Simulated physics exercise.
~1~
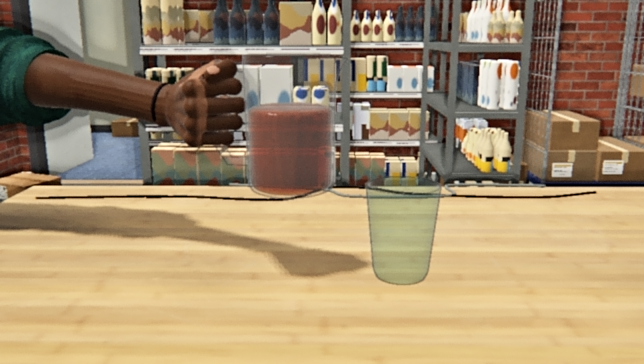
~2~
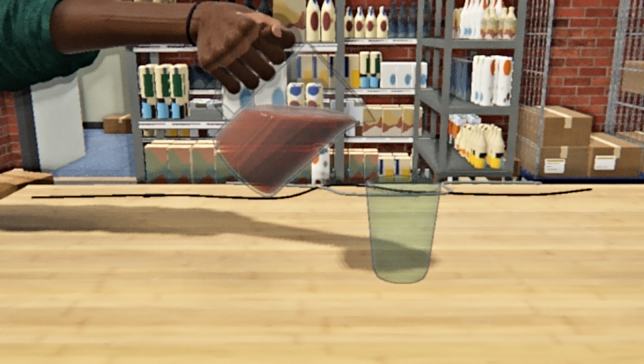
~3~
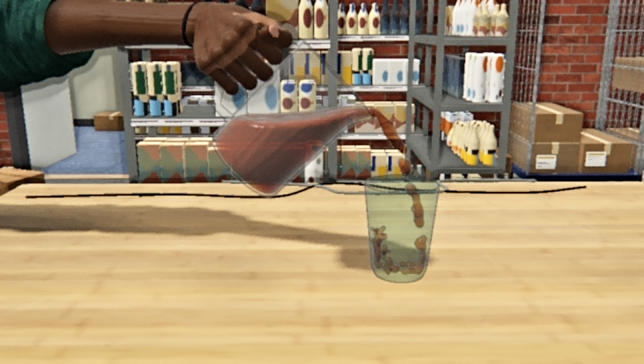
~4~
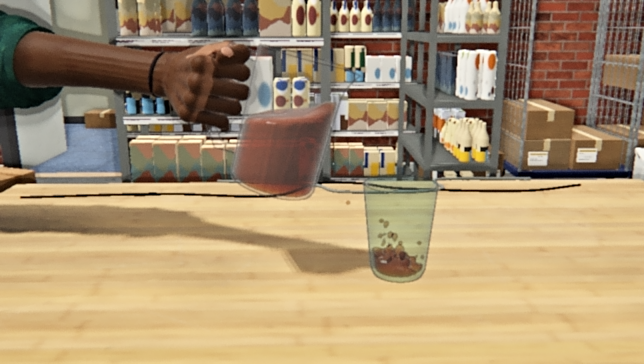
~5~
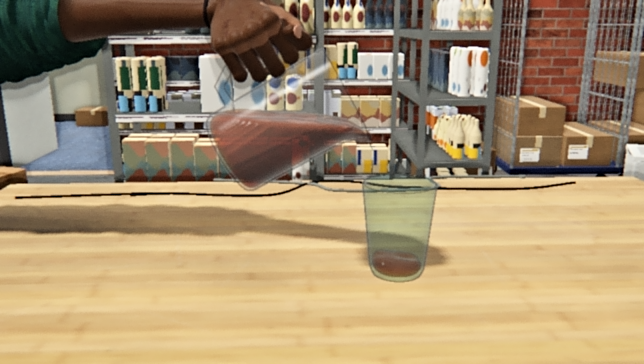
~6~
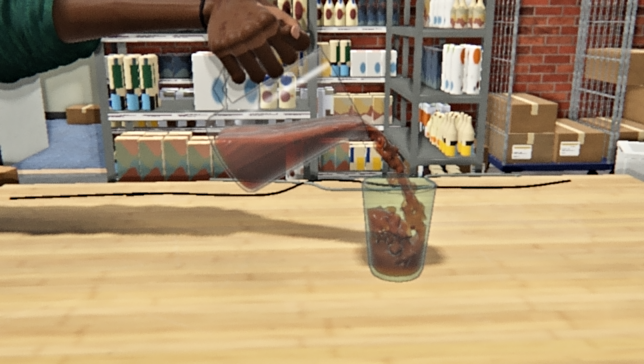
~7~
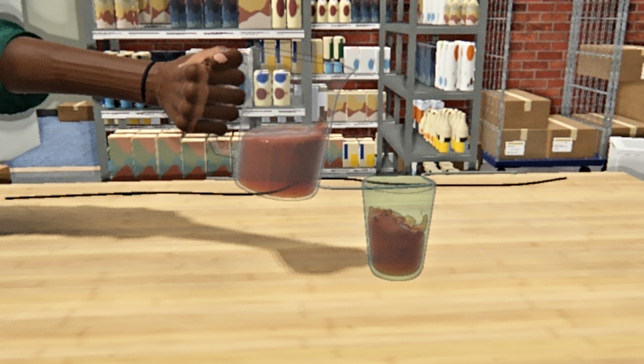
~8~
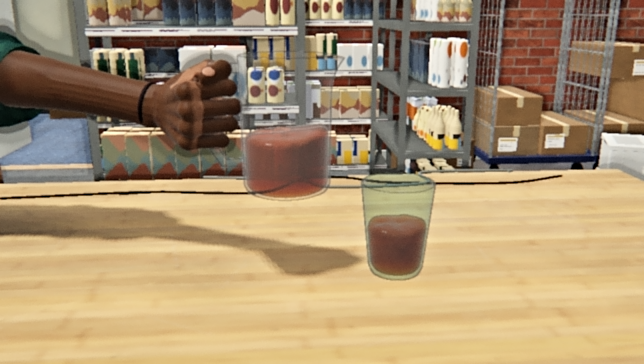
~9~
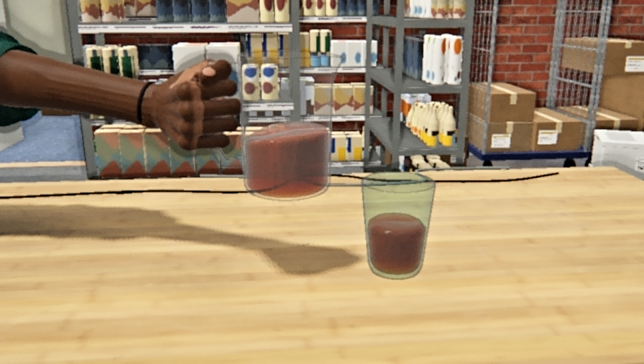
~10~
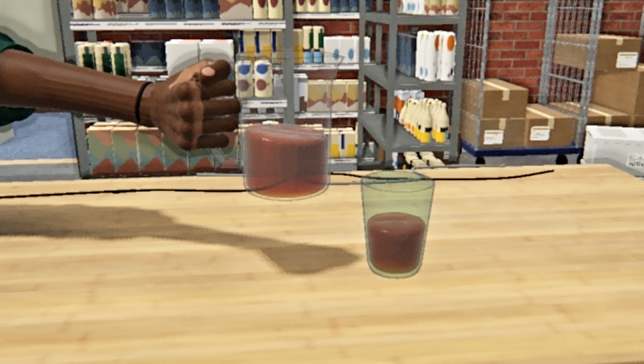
The clip opens on a dark-skinned arm in a green sleeve, its fist beside a clear pitcher of reddish-brown liquid, with an empty, greenish tumbler on a wooden worktop before stocked shelves. The pitcher tips to the right, and a thin stream falls into the tumbler, splashing at its bottom. It swings partly back upright, leaving a shallow layer, then tilts again, more steeply, and a thicker stream churns into the tumbler. The pitcher returns to level and the liquid settles. At the end, the tumbler stands roughly half full, while the pitcher still holds plenty.
